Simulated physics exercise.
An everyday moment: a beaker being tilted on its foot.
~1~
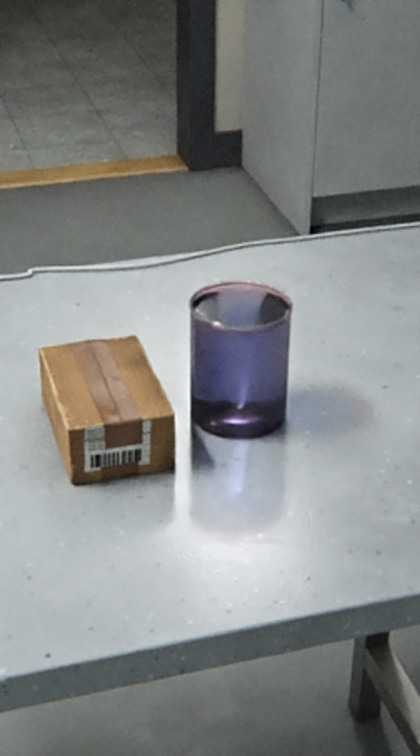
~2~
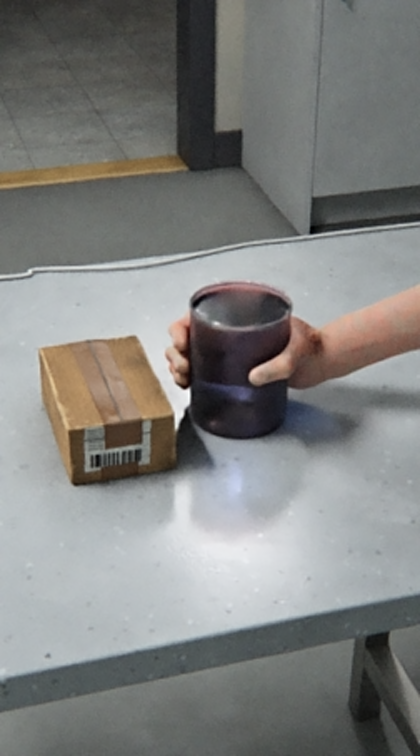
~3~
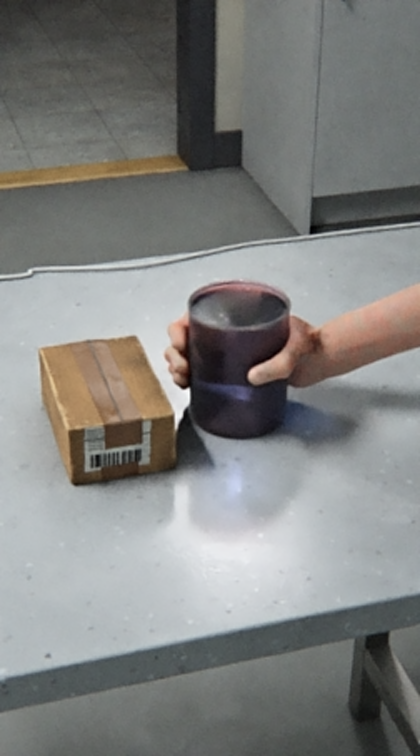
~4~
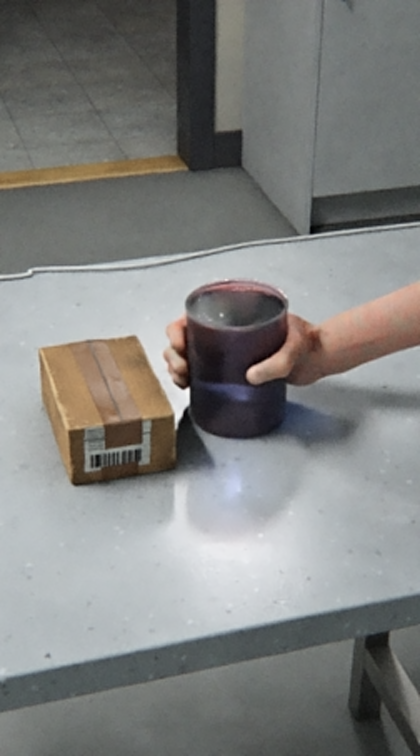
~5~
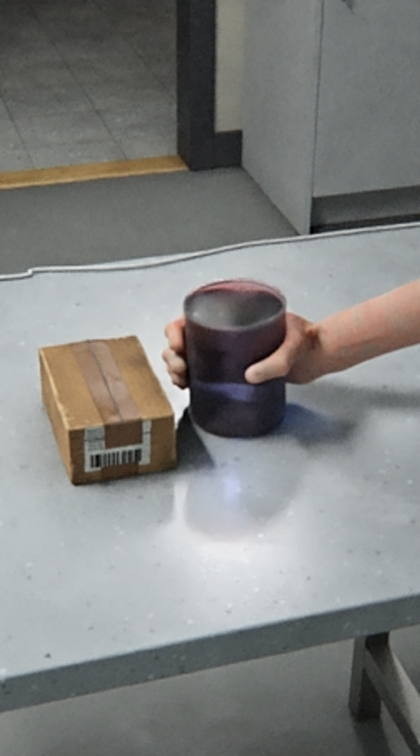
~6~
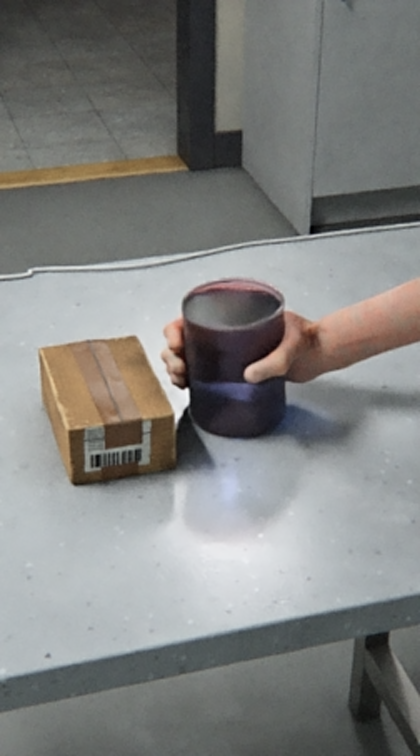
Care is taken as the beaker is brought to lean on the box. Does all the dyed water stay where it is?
It sheds some liquid.
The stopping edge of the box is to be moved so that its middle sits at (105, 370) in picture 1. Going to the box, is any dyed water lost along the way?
The verdict is that it overflows.
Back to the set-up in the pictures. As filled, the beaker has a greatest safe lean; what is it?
10 degrees, roughly.
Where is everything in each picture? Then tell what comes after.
It stands upright; beaker (239, 358) nearly full, in the first frame.
A hand takes hold; beaker nearly full, surface at (240, 310); box (105, 406), in the second frame.
It is leaning; beaker (239, 358) nearly full, in the third frame.
Tipping on its foot; beaker nearly full, surface at (237, 309); box (105, 406), in the fourth frame.
The top moves towards the box; beaker (236, 356) nearly full, in the fifth frame.
On the way over; beaker nearly full, surface at (233, 308); box (105, 406), in the sixth frame.
A moment on, the beaker leans by about 15°; a puddle lies under it; nearly all of the dyed water is inside.
Further on, the beaker leans by about 25°; a puddle lies under it; nearly all of the dyed water is inside.
When it is over, the beaker leans by about 30°, against the box; a puddle lies under it; nearly all of the dyed water is inside.
